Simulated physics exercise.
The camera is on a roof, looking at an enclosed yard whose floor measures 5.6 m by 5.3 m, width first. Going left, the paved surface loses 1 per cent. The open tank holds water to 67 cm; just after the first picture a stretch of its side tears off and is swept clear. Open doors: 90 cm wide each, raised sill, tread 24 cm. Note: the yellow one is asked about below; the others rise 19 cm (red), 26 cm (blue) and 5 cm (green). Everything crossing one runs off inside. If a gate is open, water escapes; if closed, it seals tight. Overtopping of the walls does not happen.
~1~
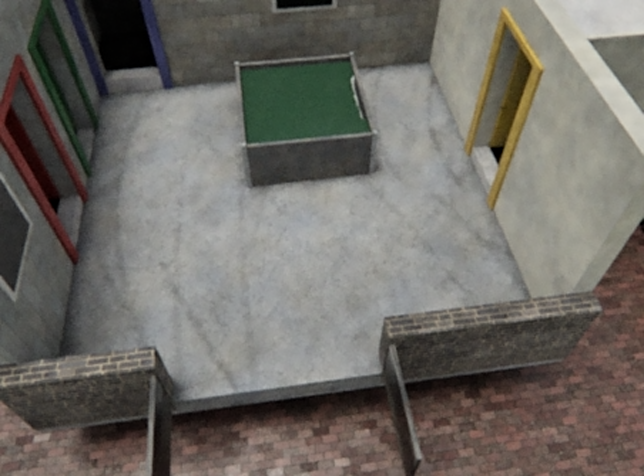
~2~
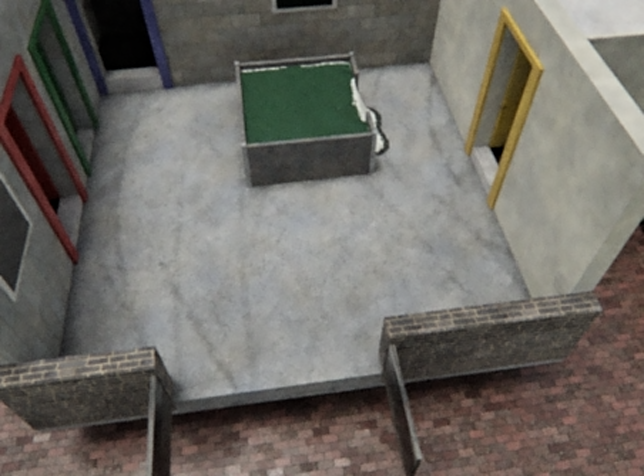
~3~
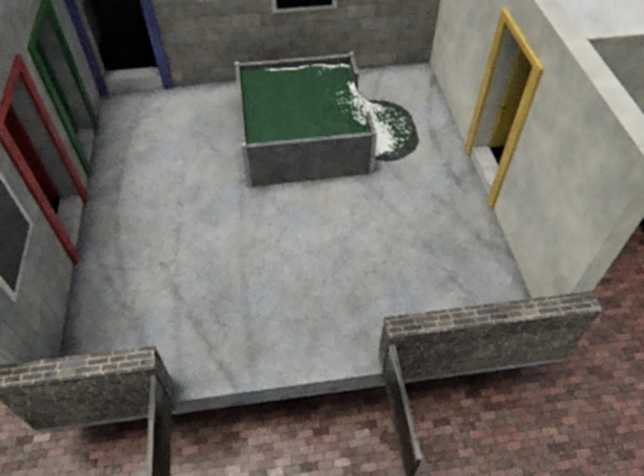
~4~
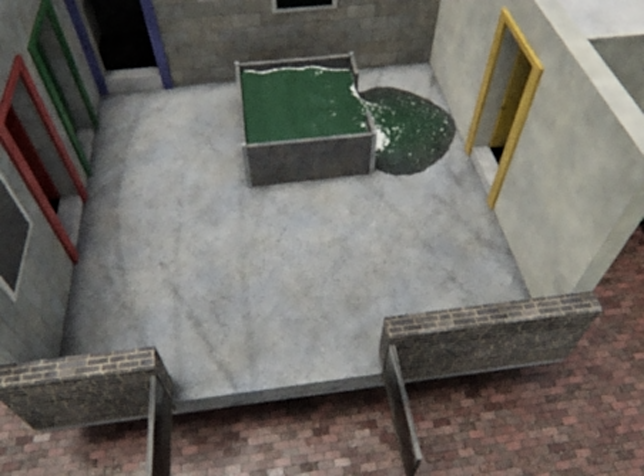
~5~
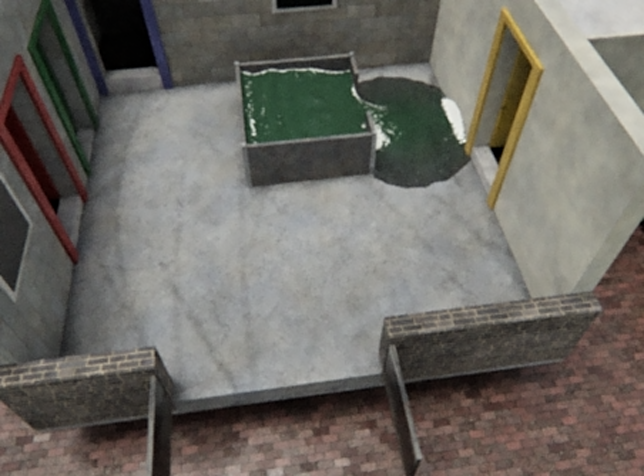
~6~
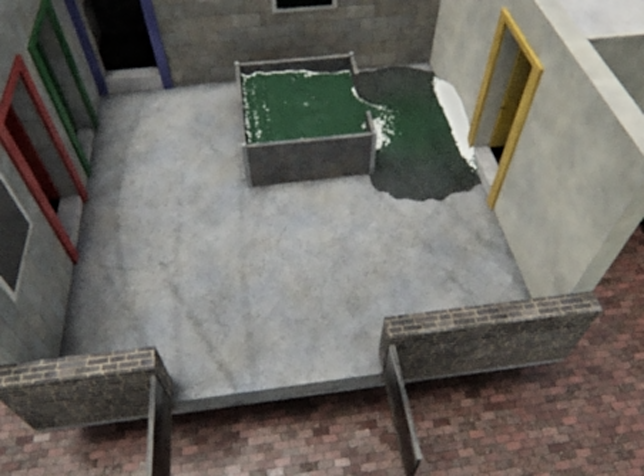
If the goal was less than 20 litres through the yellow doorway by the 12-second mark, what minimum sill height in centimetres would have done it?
A sill of about 16 cm would have done it.
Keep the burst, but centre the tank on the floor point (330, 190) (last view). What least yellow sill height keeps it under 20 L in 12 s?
Then roughly 36 cm.
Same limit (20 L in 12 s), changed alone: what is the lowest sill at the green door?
Green - roughly 7.5 cm.
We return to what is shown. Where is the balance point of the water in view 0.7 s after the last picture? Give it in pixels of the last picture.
Approximately (347, 134).
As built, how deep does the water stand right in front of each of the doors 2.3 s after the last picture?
In cm: Yellow 14, red 0, blue 2, green 0.
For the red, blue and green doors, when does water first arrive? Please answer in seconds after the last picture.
Arrives: Red 4.0 s / blue 2.4 s / green 3.0 s.
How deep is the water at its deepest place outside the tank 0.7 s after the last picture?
Around 50 centimetres.
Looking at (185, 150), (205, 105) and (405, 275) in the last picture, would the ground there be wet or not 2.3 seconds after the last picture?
In the order asked: Untouched, soaked, soaked.
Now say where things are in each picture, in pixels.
The first picture shows still water, 67 cm deep, in the open tank at (302, 101); the yellow door at (497, 123) is dry.
In the second picture, the gap is at (359, 118), the front 0.3 m out at (382, 148); the back of the open tank holds 67 cm.
In the third picture, the front is at (409, 124), 0.8 m from the gap at (358, 121); 0.8 m2 of floor is wet, 67 cm left at the back.
In the fourth picture, the front is at (451, 130), 1.4 m from the gap at (358, 121); 2.0 m2 of floor is wet, 66 cm left at the back.
In the fifth picture, water pours out at (358, 120) and has run 1.6 m, to (469, 153); about 6 cm deep outside, 60 cm at the back.
In the sixth picture, the gap is at (358, 120), the front 1.7 m out at (479, 176); the back of the open tank holds 56 cm; water is at the yellow door at (497, 123).
Then, 0.7 s after the last picture water covers 20 % of the floor, deepest (50 cm) near (431, 65); 22 cm at the yellow door, 1 litre in over its 18 cm sill.
Then, 2.3 s after the last picture water covers 45 % of the floor, deepest (25 cm) near (429, 114); 14 cm at the yellow door, 12 litres in over its 18 cm sill.
Then, 11.3 s after the last picture water covers 95 % of the floor, deepest (13 cm) near (101, 96); 3 cm at the yellow door, 13 litres in over its 18 cm sill.
At the yellow door as built, the water peaked near 22 cm, 0.9 s after the last picture.
With a sill of 14 cm, 33 litres would have come in within the 12 s; with 19 cm, 10 litres. So under 20 litres takes about 16 cm.
